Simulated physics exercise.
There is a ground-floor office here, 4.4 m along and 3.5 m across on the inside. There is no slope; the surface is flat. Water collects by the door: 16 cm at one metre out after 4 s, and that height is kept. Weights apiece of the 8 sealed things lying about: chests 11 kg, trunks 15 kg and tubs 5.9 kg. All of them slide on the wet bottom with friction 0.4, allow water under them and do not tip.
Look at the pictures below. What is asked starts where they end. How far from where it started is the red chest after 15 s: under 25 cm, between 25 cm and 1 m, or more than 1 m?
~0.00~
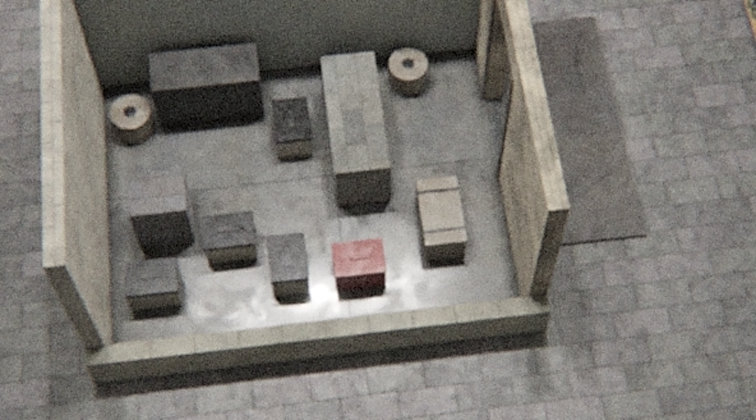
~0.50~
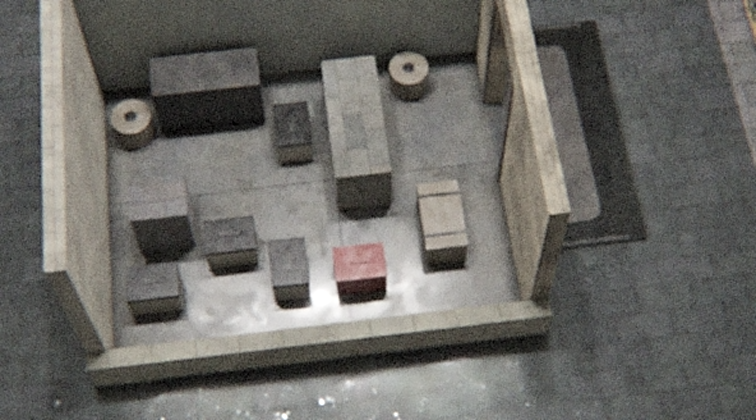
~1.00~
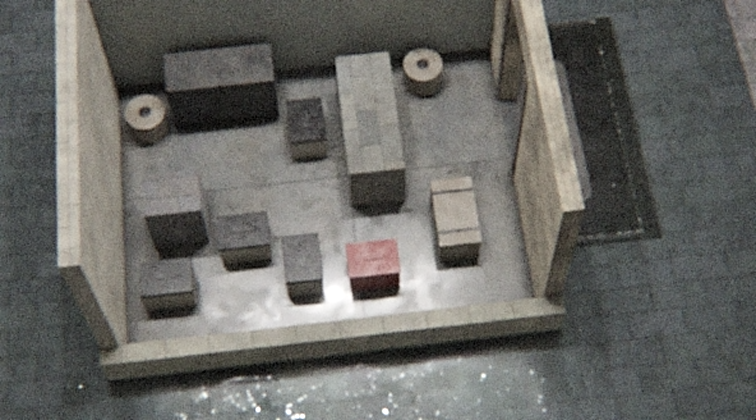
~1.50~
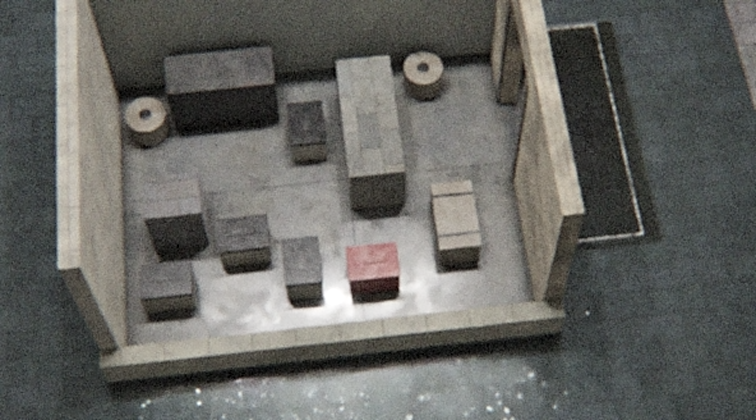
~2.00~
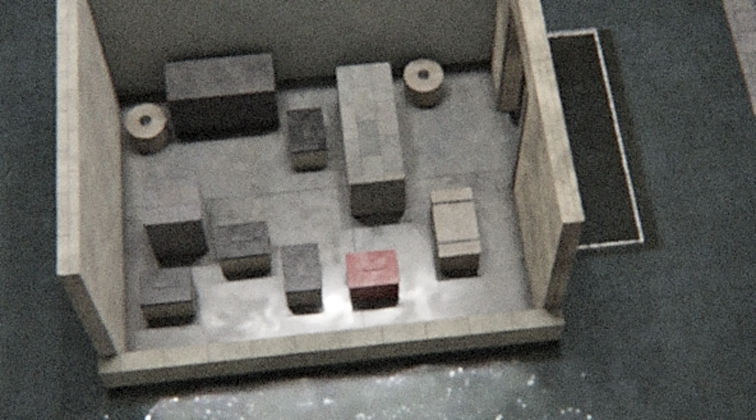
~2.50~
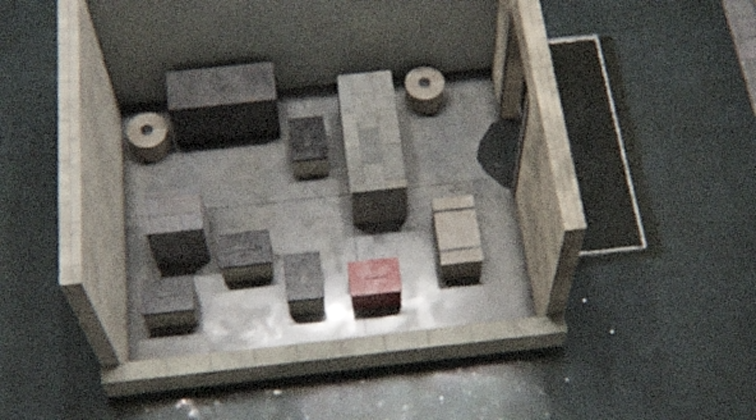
More than 1 m.
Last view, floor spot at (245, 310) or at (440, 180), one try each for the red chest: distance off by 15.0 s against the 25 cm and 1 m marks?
I'd expect it to shift slightly the first time and to get swept far off the second time.
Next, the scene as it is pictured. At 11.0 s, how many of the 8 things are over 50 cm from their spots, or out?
3 in all.
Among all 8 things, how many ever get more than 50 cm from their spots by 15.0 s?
That adds up to 3.
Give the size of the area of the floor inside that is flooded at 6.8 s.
Somewhere around 7.0 m2, roughly.
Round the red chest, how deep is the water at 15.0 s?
Roughly 10 cm at that moment.
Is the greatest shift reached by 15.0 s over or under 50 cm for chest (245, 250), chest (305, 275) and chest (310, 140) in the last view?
Well, in sequence it's smaller, smaller, smaller.
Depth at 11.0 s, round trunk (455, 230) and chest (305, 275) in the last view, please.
First about 8 cm, second about 3 cm.
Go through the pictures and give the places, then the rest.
The red chest at (359, 258), on the bottom; 0.0 m2 under water; 0 of 8 have shifted, in the first picture.
The red chest at (360, 262) rests on the ground; water covers 0.0 m2; 0 of 8 have shifted, in the second picture.
The red chest at (373, 258), on the bottom; 0.0 m2 under water; 0 of 8 have shifted, in the third picture.
The red chest at (373, 261), on the bottom; water covers 0.0 m2; 0 of 8 have shifted, in the fourth picture.
The red chest at (373, 268), on the bottom; 0.0 m2 under water; 0 of 8 have shifted, in the fifth picture.
The red chest at (375, 276) rests on the ground; 0.2 m2 under water; 0 of 8 have shifted, in the sixth picture.
After 3.5 s the red chest is near (375, 276), 0.0 m from its start, aground; 0 afloat.
After 6.8 s the red chest is near (375, 276), 0.0 m from its start, aground; 1 afloat.
After 11.0 s the red chest is near (296, 319), 1.0 m from its start, aground; 2 afloat.
After 15.0 s the red chest is near (150, 327), 2.4 m from its start, afloat; 5 afloat.
